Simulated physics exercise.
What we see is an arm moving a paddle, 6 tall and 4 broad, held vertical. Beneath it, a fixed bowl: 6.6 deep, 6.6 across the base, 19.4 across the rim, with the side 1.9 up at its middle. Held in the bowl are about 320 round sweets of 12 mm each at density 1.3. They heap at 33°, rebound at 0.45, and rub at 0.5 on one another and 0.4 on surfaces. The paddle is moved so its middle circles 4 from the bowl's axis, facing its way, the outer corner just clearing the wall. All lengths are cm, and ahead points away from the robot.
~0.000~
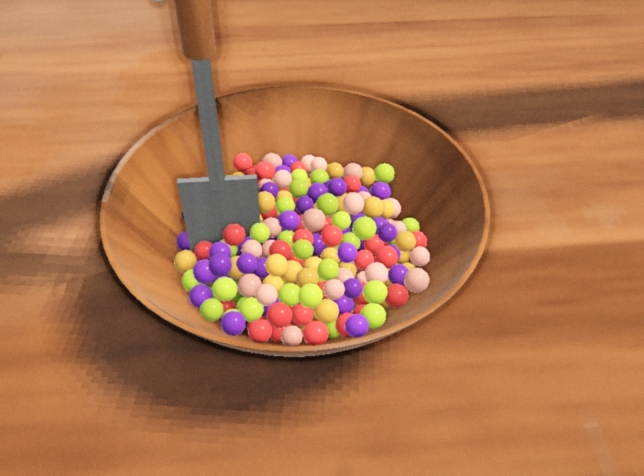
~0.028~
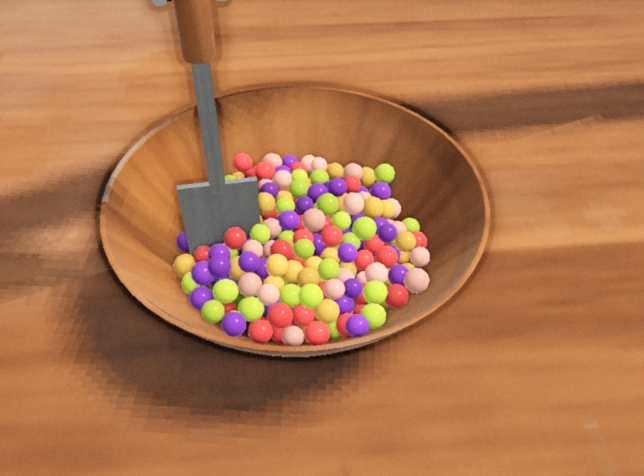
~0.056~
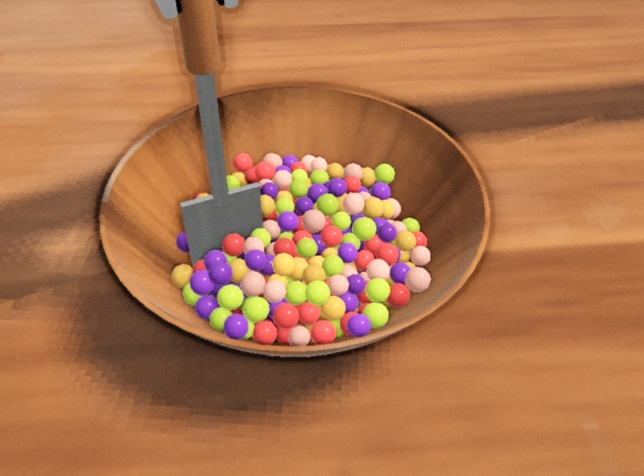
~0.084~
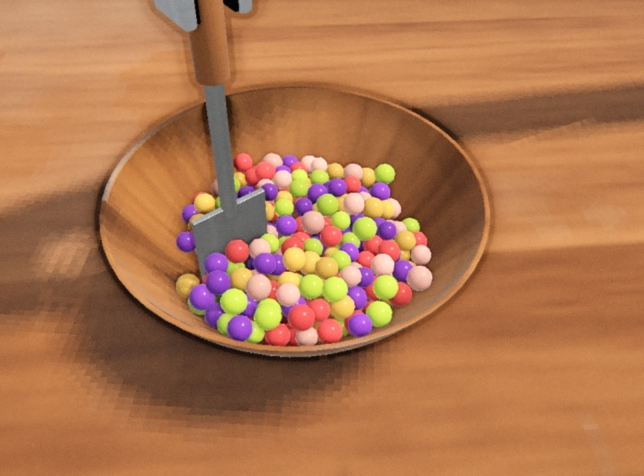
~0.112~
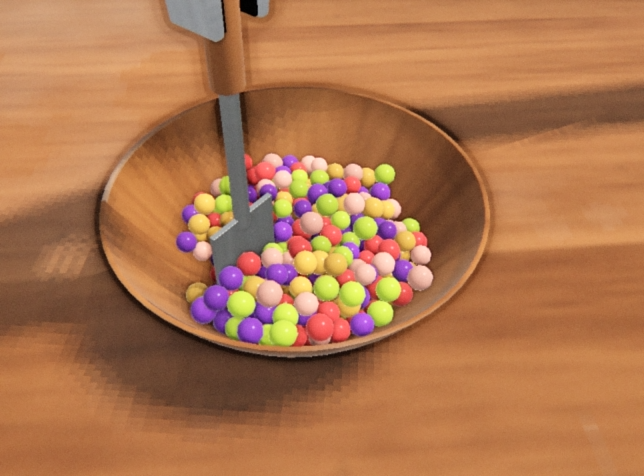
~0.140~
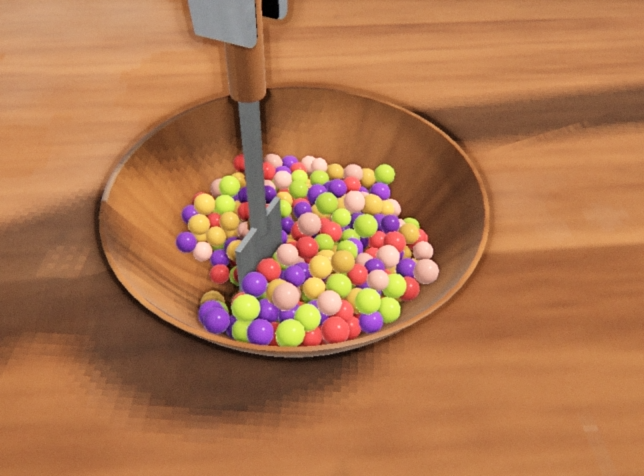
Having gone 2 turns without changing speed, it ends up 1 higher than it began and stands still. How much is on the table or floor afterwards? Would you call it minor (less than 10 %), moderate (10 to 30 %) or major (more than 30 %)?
I would call it minor.
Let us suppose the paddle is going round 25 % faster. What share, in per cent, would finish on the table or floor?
Estimated share: About 10 per cent.
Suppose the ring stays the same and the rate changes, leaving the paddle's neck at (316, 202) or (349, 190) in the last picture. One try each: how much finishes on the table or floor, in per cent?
So, roughly 25 percent the first time and 40 percent the second.
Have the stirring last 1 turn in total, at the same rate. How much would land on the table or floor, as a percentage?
I'd expect around 5 per cent.
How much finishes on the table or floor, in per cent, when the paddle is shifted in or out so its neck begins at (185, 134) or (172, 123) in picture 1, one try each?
Close to 10 and 5 in a hundred.
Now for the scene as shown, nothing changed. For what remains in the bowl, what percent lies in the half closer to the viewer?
Roughly 55 percent of it.
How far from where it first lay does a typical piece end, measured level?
Level distance: About 8 cm.
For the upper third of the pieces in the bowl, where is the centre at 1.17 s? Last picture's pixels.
About (335, 162).
By 0.66 s, 320° round, highest piece 9 above the table; 311 in the bowl, 9 on the table or floor, 2 in flight or on the tool.
By 1.17 s, 220° round, highest piece 8 above the table; 307 in the bowl, 15 on the table or floor.
By 1.63 s, 0° round, highest piece 6 above the table; 300 in the bowl, 22 on the table or floor.
By 2.33 s, 0° round, highest piece 6 above the table; 300 in the bowl, 22 on the table or floor.
Final count, 300 in the bowl, 22 on the table or floor. That is 7 % on the table or floor.
